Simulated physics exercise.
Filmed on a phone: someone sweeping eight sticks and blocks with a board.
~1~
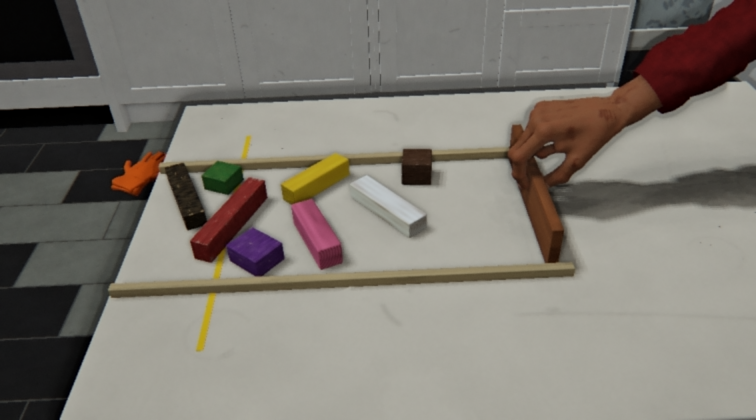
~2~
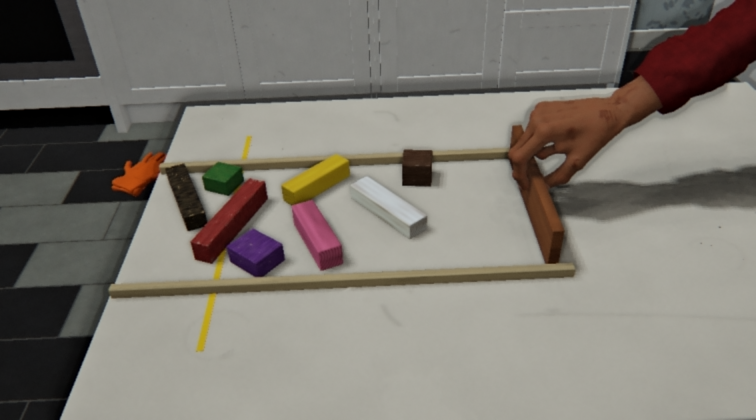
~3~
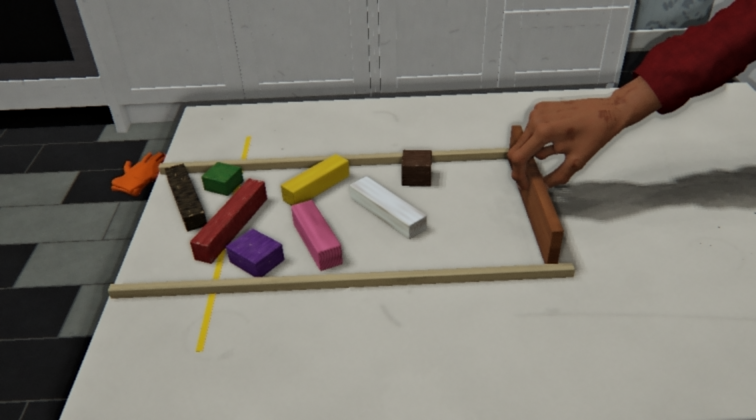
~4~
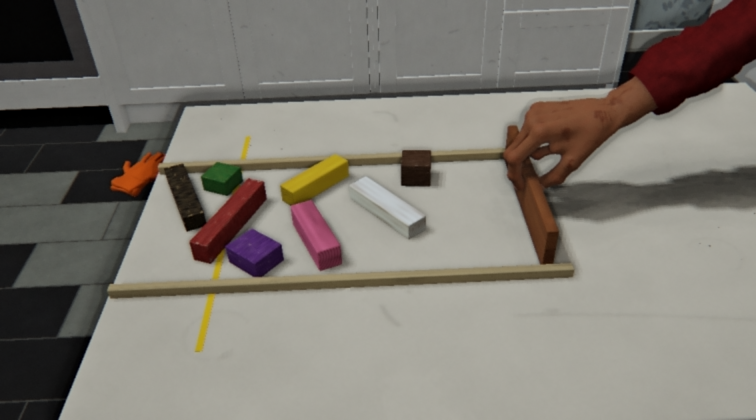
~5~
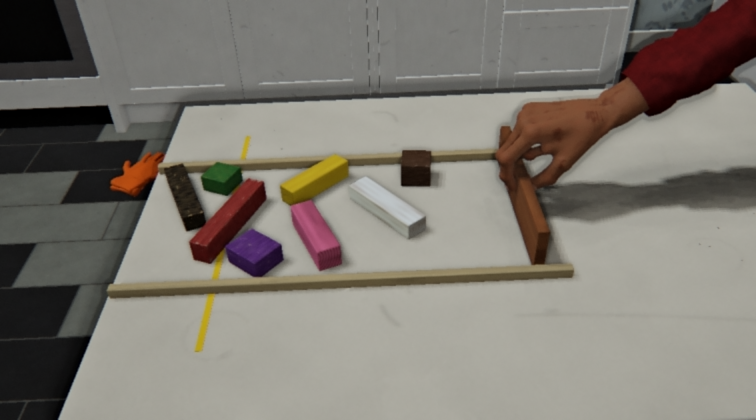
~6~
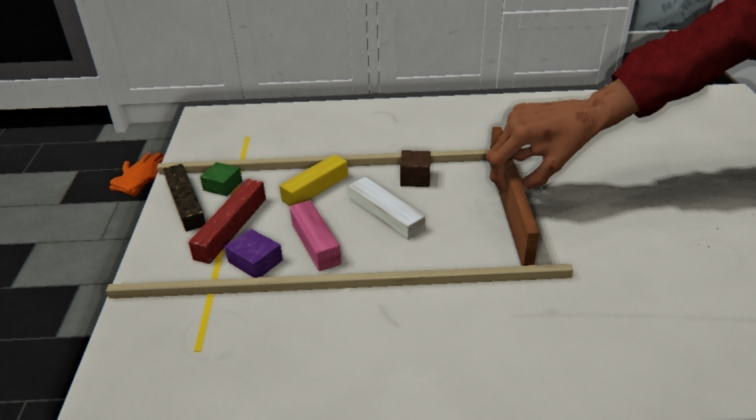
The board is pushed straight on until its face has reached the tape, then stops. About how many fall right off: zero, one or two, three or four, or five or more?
As it turns out, the number that fall off is one or two.
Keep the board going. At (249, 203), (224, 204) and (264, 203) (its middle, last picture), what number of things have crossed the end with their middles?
Place by place, 1, 2 and 0.
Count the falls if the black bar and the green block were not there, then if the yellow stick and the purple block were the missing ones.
Fallen: 0, and 0 in the other try.
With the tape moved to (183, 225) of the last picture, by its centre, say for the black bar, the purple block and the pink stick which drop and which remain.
The black bar falls, the purple block drops off, the pink stick remains up.
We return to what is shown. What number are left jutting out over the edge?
Overhanging: 1.
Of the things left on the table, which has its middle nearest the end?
Foremost is the green block.
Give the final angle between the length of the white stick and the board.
Some 20 degrees.
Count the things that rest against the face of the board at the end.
That makes 3.
Soon after, none off yet; black bar at rest near (184, 196); green block at rest near (221, 179); red bar at rest near (230, 219).
Then, none off yet; black bar moved a little near (156, 198); green block moved about its own width near (199, 177); red bar moved a little near (170, 221).
At rest, the number that fall off is one or two; fallen, red bar and black bar.
